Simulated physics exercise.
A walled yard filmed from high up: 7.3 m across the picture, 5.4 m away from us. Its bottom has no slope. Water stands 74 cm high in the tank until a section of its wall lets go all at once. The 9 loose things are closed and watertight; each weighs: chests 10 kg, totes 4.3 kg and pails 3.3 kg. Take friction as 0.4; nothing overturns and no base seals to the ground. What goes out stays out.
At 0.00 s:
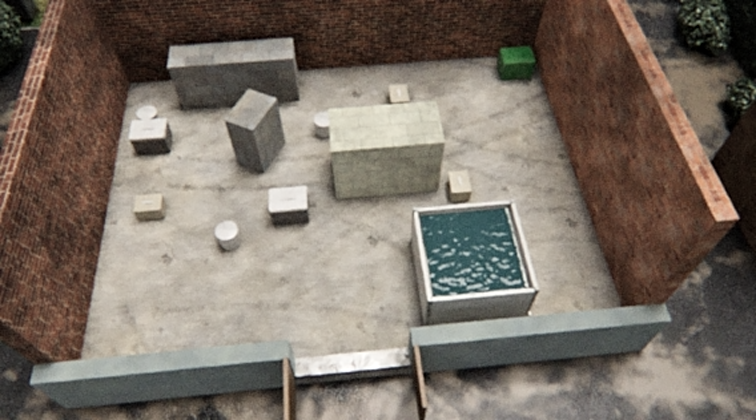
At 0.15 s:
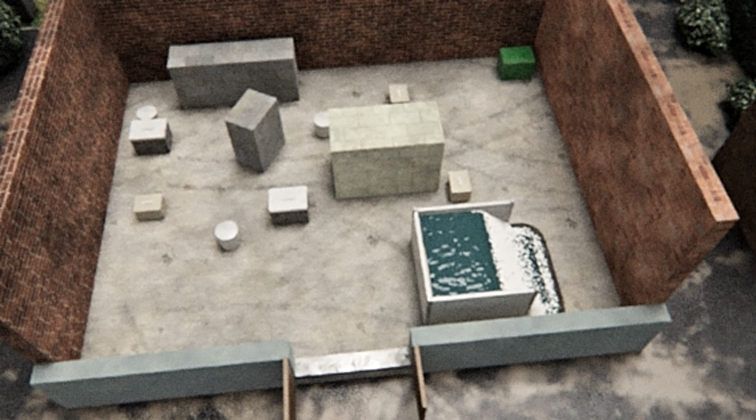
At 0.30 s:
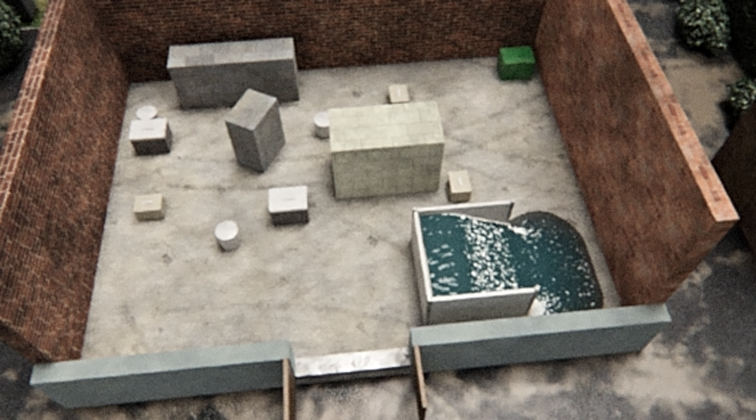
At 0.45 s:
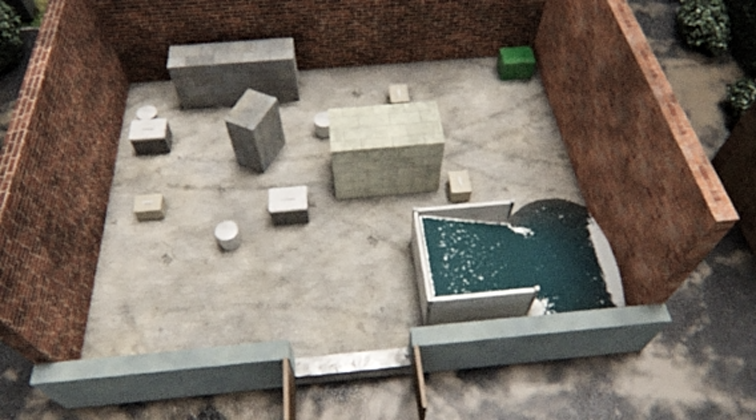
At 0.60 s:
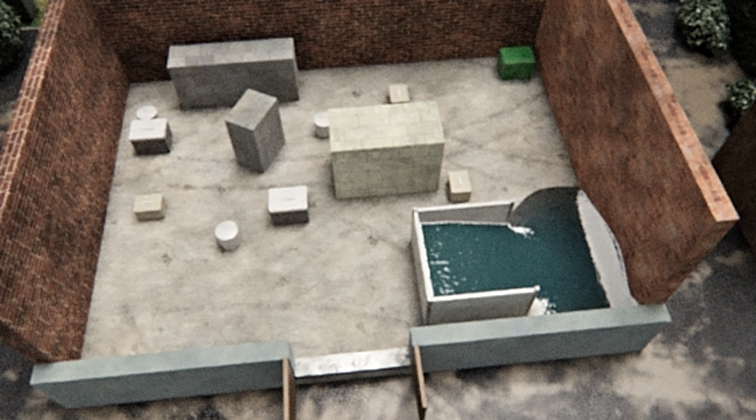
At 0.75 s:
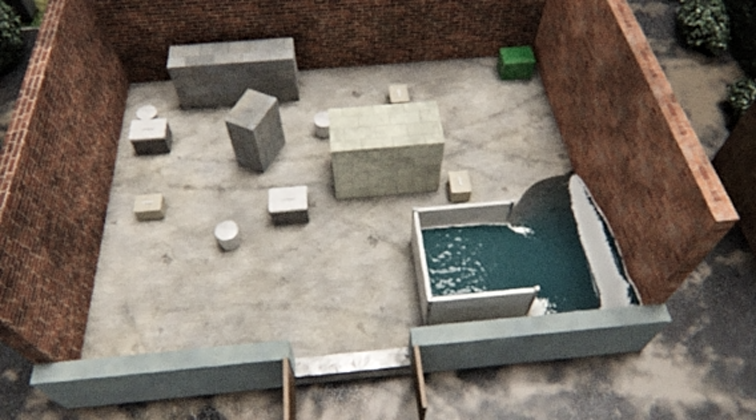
Water pouring from the open right side of a square tank in a brick-walled yard, spreading toward the right wall past unmoved blocks.
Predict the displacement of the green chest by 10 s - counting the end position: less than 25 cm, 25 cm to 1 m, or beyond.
Green chest gets carried off.
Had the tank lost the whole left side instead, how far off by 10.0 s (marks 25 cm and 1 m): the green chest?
In that case the green chest holds its place.
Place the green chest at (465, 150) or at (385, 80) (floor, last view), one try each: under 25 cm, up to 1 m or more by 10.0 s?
In turn: It ends far away; it travels far.
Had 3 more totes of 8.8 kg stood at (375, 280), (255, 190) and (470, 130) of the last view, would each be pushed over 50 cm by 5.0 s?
In turn: Short of it, under, over.
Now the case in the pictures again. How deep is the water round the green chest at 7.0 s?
About 5 cm.
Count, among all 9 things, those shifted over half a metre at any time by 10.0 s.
That makes 3.
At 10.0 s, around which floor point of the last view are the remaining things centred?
At about (251, 174).
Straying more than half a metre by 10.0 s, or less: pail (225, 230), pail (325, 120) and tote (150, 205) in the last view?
In turn: Short of it, more, under.
After 2.0 s the green chest is near (516, 52), 0.1 m from its start, aground; 0 of 9 are out; 0 afloat.
After 4.5 s the green chest is near (482, 45), 0.6 m from its start, afloat; 0 of 9 are out; 2 afloat.
After 7.0 s the green chest is near (396, 58), 2.1 m from its start, afloat; 0 of 9 are out; 1 afloat.
After 10.0 s the green chest is near (317, 67), 3.5 m from its start, afloat; 0 of 9 are out; 2 afloat.
